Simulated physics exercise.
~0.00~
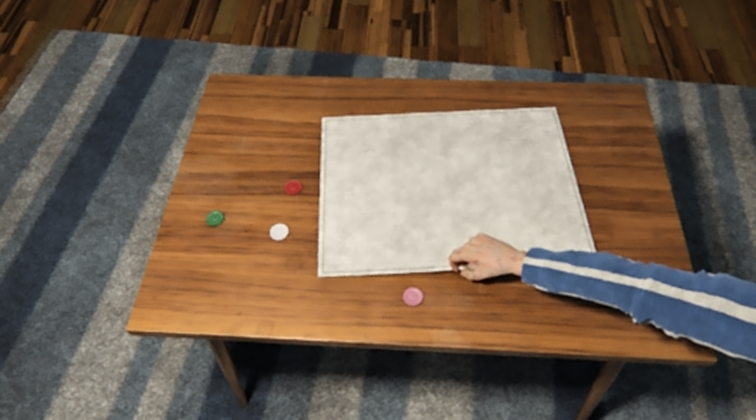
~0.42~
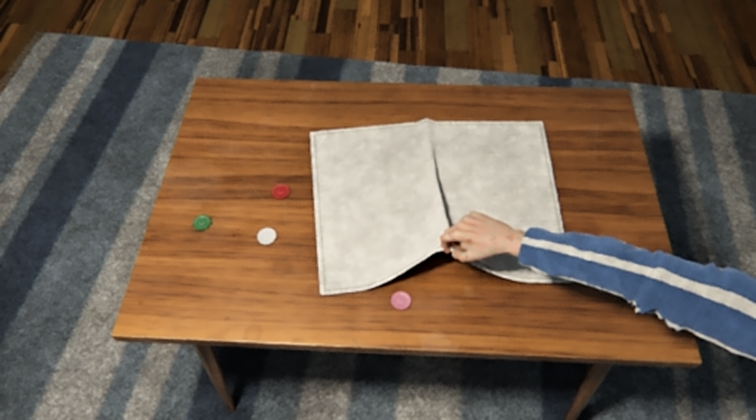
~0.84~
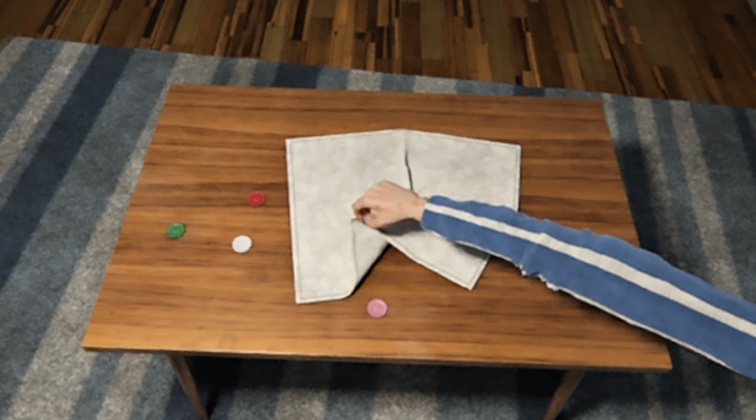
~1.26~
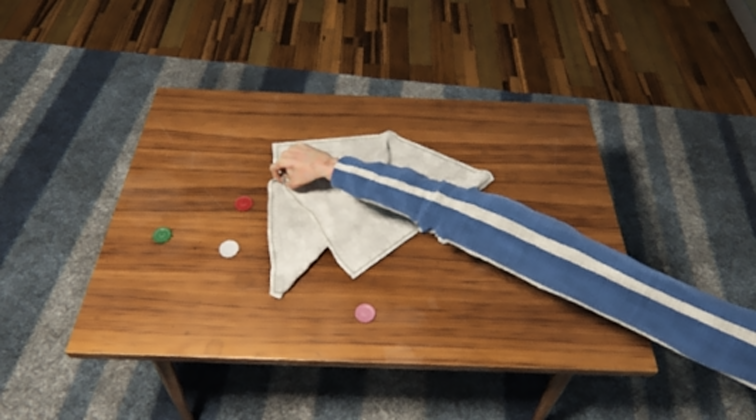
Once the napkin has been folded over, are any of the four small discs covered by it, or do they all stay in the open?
They all stay in the open. The pink, green, red and white discs remain uncovered on the table beside the folded napkin.
